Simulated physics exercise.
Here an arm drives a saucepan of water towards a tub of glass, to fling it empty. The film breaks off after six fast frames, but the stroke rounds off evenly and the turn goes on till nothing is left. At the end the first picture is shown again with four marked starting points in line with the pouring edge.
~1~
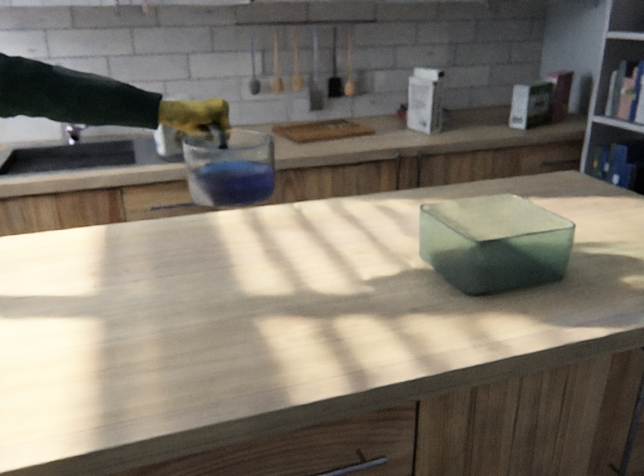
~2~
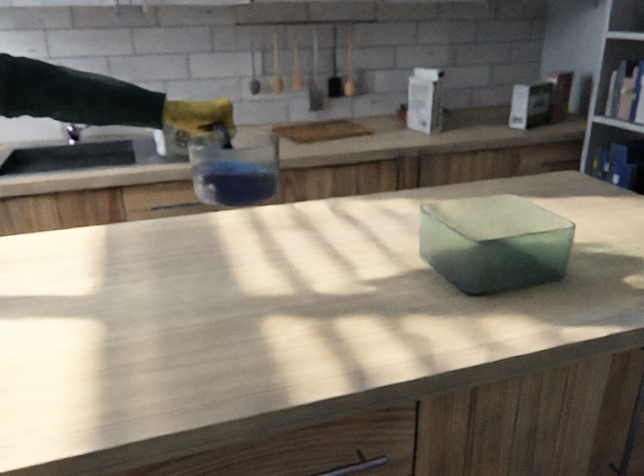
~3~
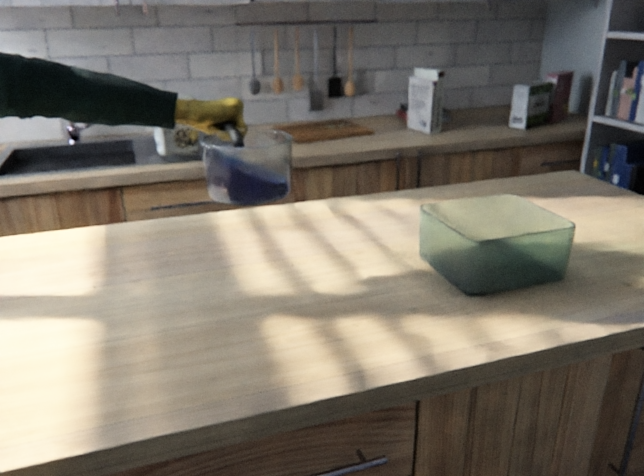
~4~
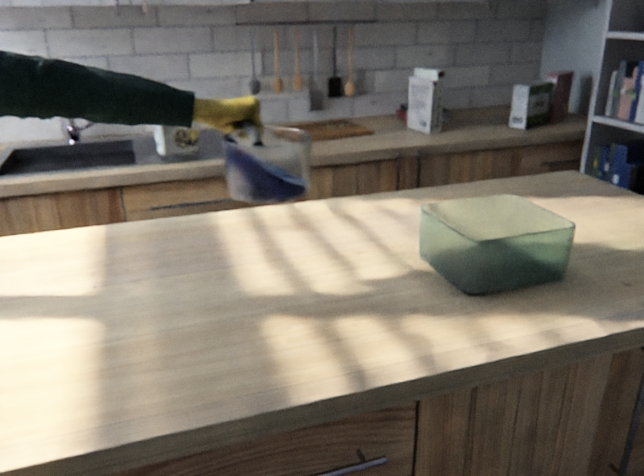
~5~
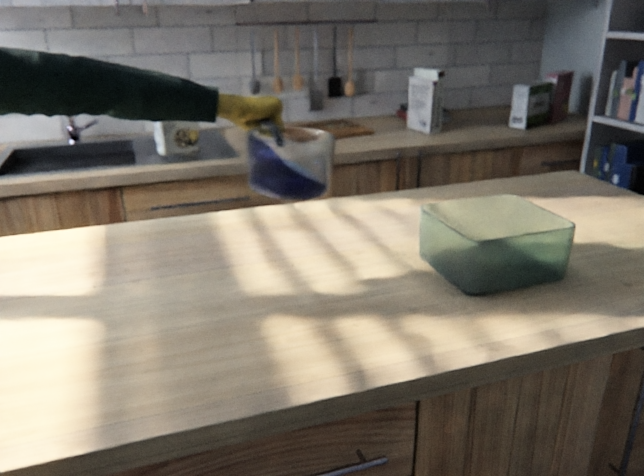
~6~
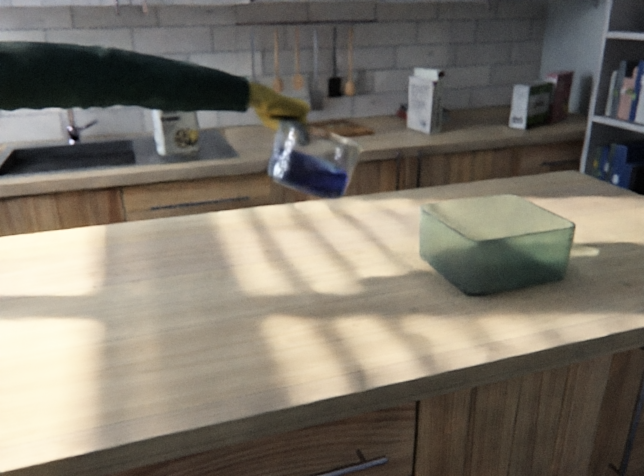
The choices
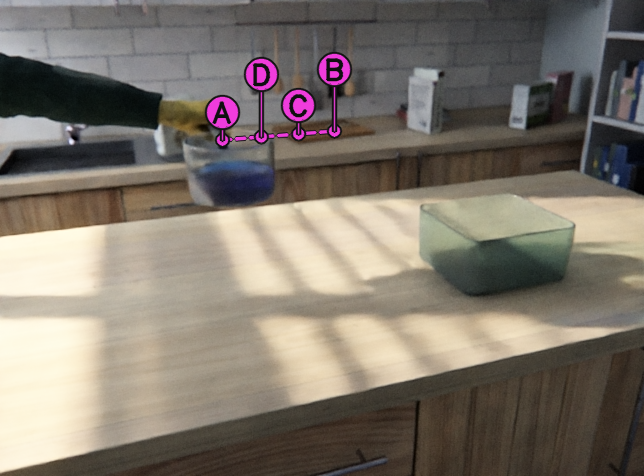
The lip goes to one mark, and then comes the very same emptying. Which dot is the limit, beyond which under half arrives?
It is C.
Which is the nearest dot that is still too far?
It is D.
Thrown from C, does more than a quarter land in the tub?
Yes, clearly.
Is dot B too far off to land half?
No, that is safe.
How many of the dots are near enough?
Two.
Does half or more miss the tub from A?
Yes, that goes wrong.
In magenta, A at (222, 140); B at (334, 131); C at (298, 133); D at (261, 136).
With A, about 11 % lands in the tub, 86 % falls short and 3 % goes beside or beyond.
With B, about 88 % lands in the tub, 8 % falls short and 4 % goes beside or beyond.
With C, about 68 % lands in the tub, 29 % falls short.
With D, about 35 % lands in the tub, 59 % falls short and 6 % goes beside or beyond.
